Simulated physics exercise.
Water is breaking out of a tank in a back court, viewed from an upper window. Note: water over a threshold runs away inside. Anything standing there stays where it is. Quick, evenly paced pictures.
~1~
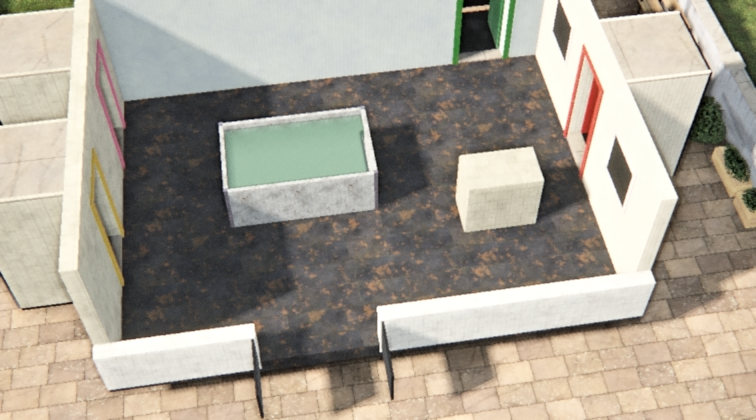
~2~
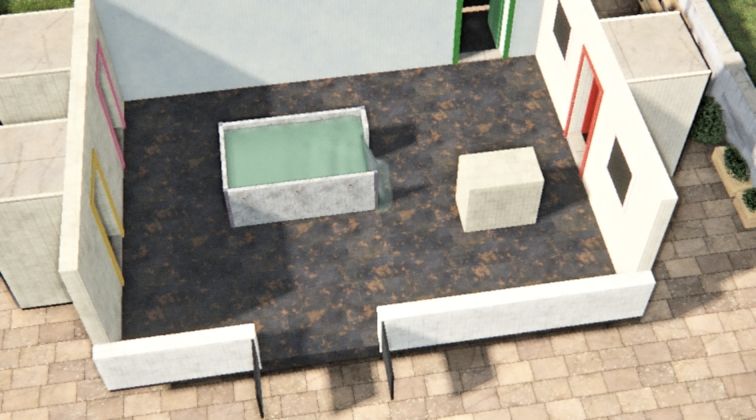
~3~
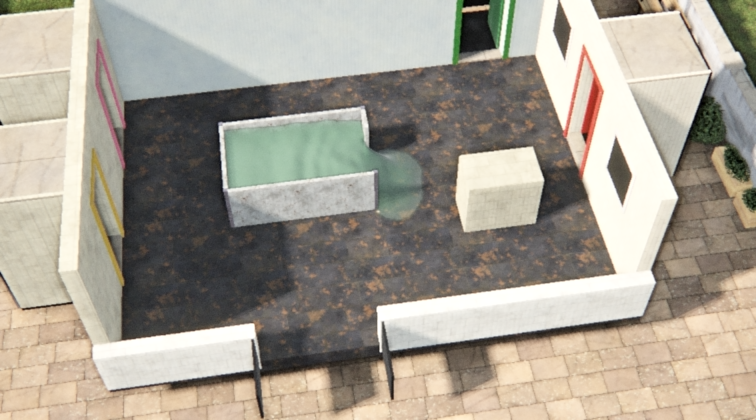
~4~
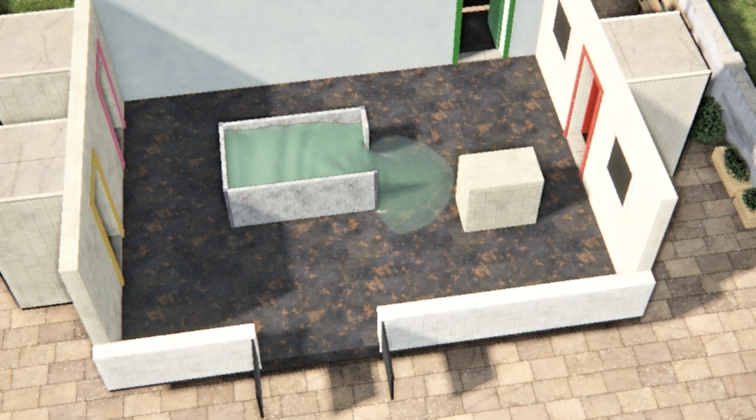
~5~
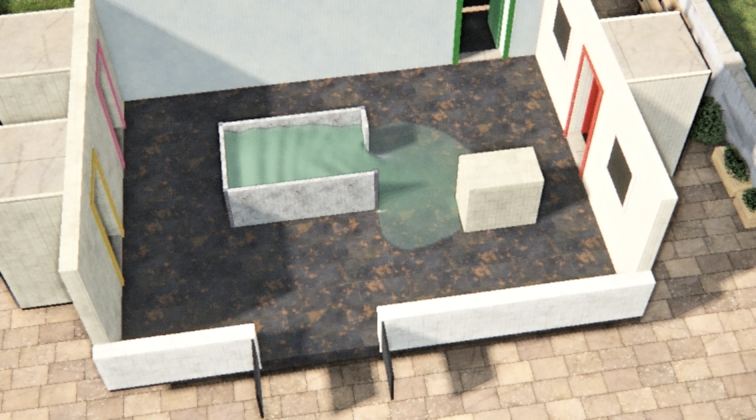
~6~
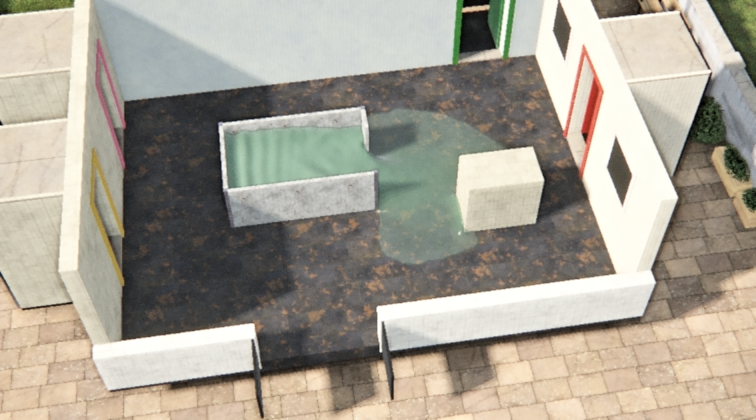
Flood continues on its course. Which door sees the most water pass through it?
The red door sees the most.
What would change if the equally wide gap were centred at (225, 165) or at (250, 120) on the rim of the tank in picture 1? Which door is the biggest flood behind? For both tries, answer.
First case the yellow door, second case the one in pink.
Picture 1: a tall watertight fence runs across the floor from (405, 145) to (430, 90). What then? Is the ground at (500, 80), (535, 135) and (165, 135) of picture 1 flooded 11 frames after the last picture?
Log: Point 1 inundated, point 2 inundated, point 3 unwetted.
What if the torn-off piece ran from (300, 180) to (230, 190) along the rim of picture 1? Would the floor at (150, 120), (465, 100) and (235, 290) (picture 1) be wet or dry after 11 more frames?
In the order given: Bare, bare, waterlogged.
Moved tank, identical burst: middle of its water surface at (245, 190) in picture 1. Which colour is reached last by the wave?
That would be the yellow one.
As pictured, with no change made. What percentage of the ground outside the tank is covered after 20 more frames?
About 45 %.
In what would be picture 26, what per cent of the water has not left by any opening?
Near 88 in a hundred.
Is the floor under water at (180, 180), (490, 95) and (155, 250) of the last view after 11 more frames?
First spot not wetted, second soaked, third not wetted.
A moment on, water covers 30 % of the floor; green door not reached, red door some in, pink door not reached, yellow door not reached.
Next, water covers 40 % of the floor; green door wet at the sill, nothing in, red door a lot in, pink door not reached, yellow door not reached.
Then, water covers 45 % of the floor; green door some in, red door a lot in, pink door not reached, yellow door not reached.
Later, water covers 80 % of the floor; green door a lot in, red door a lot in, pink door not reached, yellow door not reached.
In the end, water covers 95 % of the floor; green door a lot in, red door a lot in, pink door a trickle in, yellow door wet at the sill, nothing in; the red door has let in the most.
